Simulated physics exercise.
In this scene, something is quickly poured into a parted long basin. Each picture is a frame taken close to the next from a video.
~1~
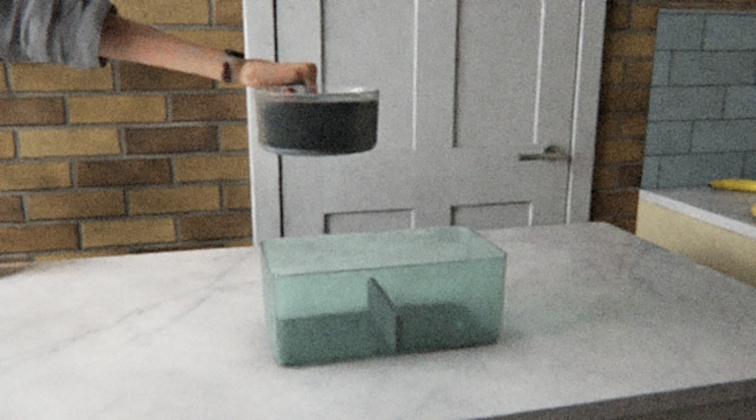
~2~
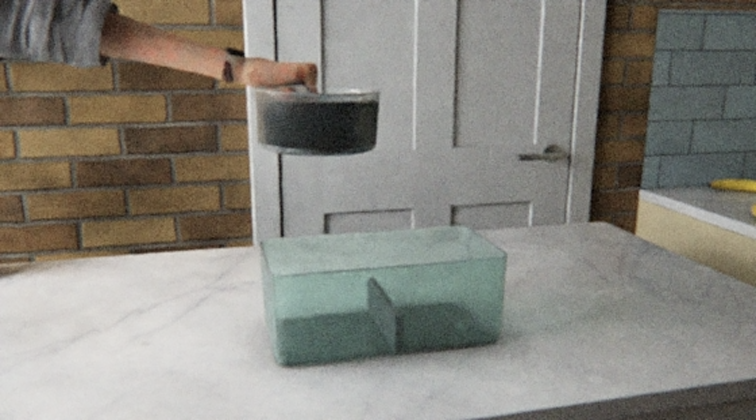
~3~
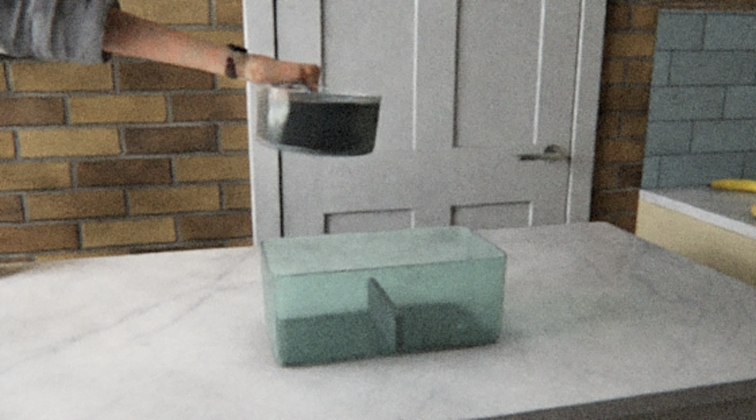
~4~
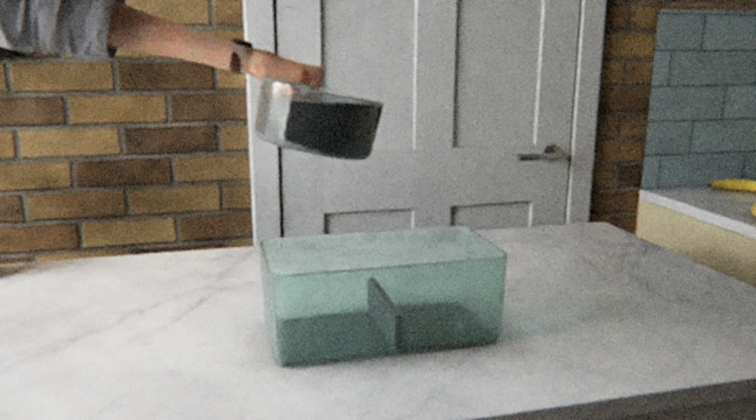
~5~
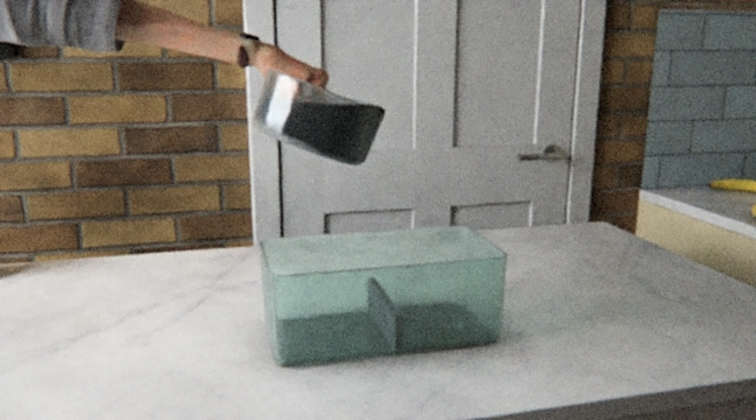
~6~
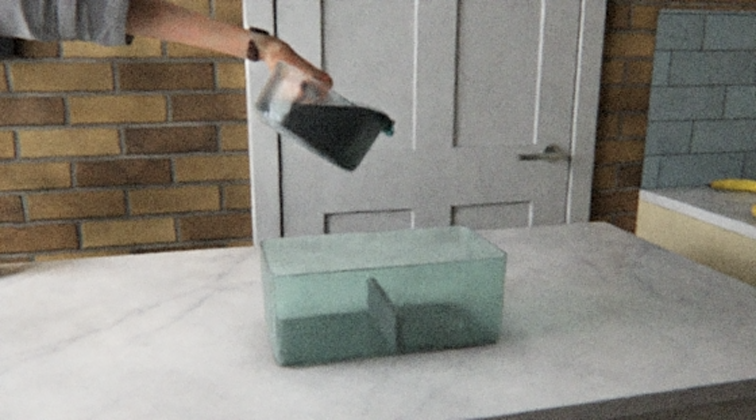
A hand held a clear container of dark liquid above a greenish, divided basin on a marble counter, then tilted it steadily to the right until the liquid reached the rim and began coming over.
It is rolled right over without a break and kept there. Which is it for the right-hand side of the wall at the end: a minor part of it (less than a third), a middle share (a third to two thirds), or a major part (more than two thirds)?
It holds a major part.
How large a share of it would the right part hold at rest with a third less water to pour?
Roughly 75 in a hundred.
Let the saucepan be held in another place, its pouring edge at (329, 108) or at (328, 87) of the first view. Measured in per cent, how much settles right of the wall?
First about 35, then 45 per cent.
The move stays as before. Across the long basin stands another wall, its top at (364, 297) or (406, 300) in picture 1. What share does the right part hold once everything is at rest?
Roughly 85 per cent first and roughly 50 per cent second.
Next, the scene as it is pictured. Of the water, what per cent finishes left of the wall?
That works out to roughly 20 percent.
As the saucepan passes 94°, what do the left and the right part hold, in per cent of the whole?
Left: Some 0 %. Right: Some 30 %.
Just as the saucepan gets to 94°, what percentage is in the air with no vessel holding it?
I'd say some 50 per cent of it.
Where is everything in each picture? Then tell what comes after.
In the first picture, it leans 0°; its right rim is at (376, 91); the water meets the walls at (258, 100) and (373, 98); the long basin's rim runs from (265, 258) to (487, 242); the wall's top is at (384, 296).
In the second picture, it leans 1°; its right rim is at (377, 92); the water meets the walls at (258, 100) and (374, 99).
In the third picture, it leans 6°; its right rim is at (378, 97); the water meets the walls at (259, 98) and (375, 100).
In the fourth picture, it leans 13°; its right rim is at (380, 104); the water meets the walls at (261, 98) and (378, 102).
In the fifth picture, it leans 22°; its right rim is at (381, 115); the water meets the walls at (261, 100) and (378, 110); 2 per cent is over the edge.
In the sixth picture, it leans 32°; its right rim is at (380, 126); the water meets the walls at (260, 98) and (372, 114); 7 per cent is over the edge.
A moment on, the saucepan is tipped on its side and 22 per cent is still to pour, 0 is left of the wall and 29 right of it.
Next, the saucepan is tipped right over and 4 per cent is still to pour, 11 is left of the wall and 71 right of it.
Then the saucepan is tipped right over and 0 per cent is still to pour, 20 is left of the wall and 76 right of it.
Later the saucepan is tipped right over and 0 per cent is still to pour, 22 is left of the wall and 76 right of it.
In the end 22 per cent lies left of the wall, 76 right of it and 2 outside.
